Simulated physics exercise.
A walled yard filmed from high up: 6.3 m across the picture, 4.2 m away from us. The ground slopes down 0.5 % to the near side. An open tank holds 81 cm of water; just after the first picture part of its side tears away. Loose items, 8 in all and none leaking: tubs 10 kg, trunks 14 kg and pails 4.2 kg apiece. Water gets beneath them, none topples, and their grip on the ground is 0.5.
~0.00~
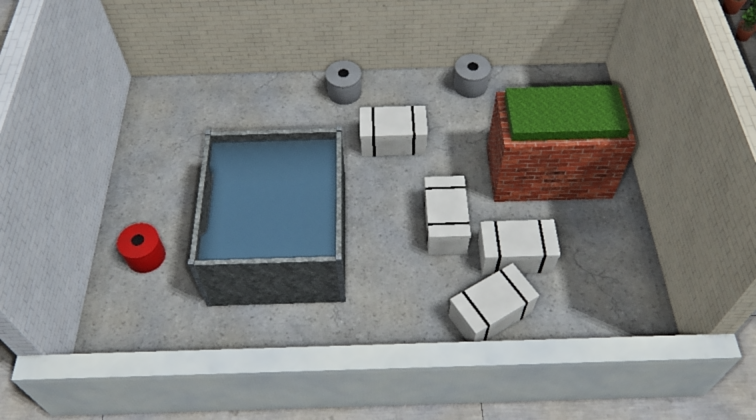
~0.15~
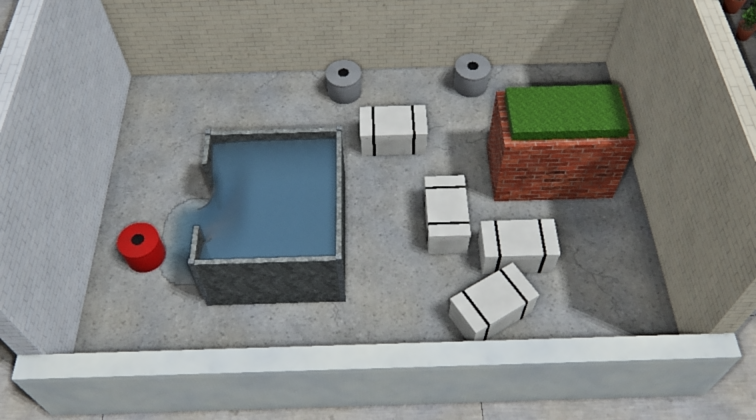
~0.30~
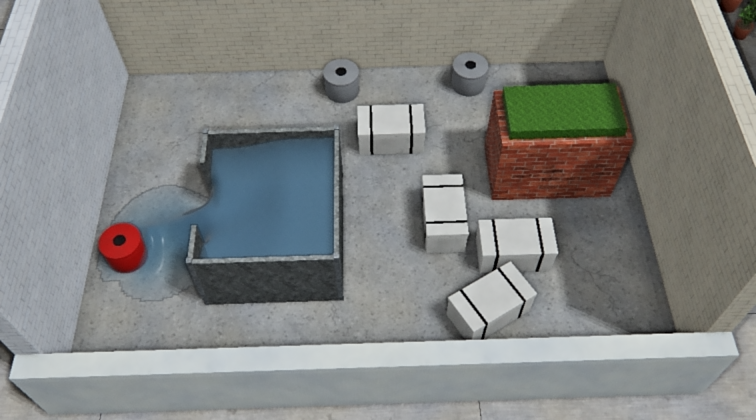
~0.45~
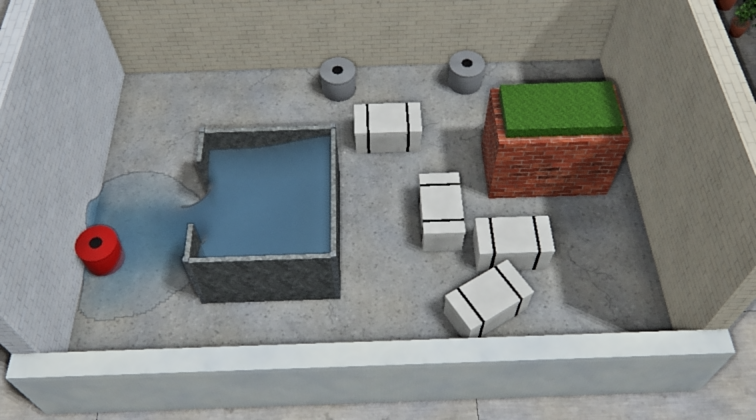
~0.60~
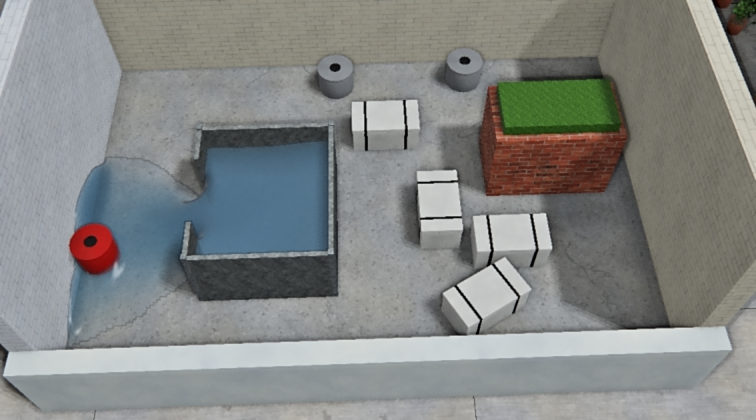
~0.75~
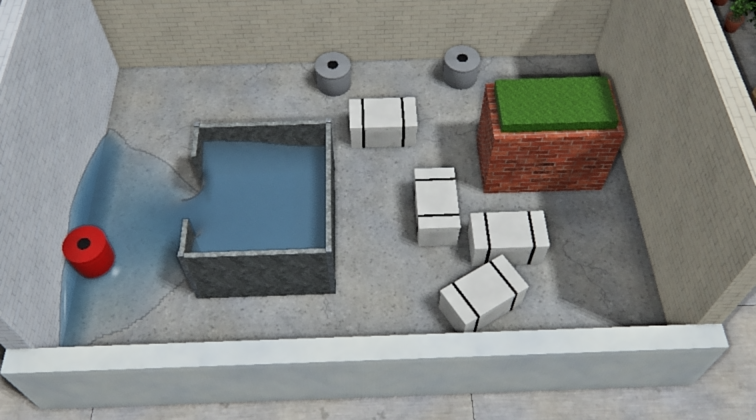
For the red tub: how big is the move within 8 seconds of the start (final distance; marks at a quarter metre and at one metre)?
Red tub travels far.
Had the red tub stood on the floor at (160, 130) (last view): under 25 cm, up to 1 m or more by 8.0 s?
It gets carried off.
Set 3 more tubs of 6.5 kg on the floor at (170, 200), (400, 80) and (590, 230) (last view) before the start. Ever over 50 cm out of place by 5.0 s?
In that order: More, over, less.
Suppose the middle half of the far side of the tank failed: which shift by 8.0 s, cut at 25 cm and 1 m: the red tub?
In that case the red tub gets carried off.
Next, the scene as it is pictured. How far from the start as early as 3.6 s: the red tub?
Roughly 500 cm by then.
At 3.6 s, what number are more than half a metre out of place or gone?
By then 3.
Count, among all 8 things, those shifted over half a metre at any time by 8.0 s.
7 of them.
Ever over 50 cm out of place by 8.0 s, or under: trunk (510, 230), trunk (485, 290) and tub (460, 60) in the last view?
In turn: Short of it, more, past it.
After 1.6 s the red tub is near (162, 323), 1.2 m from its start, aground; 0 afloat.
After 3.6 s the red tub is near (592, 318), 5.0 m from its start, afloat; 1 afloat.
After 5.6 s the red tub is near (634, 284), 5.4 m from its start, afloat; 7 afloat.
After 8.0 s the red tub is near (606, 210), 5.2 m from its start, afloat; 8 afloat.
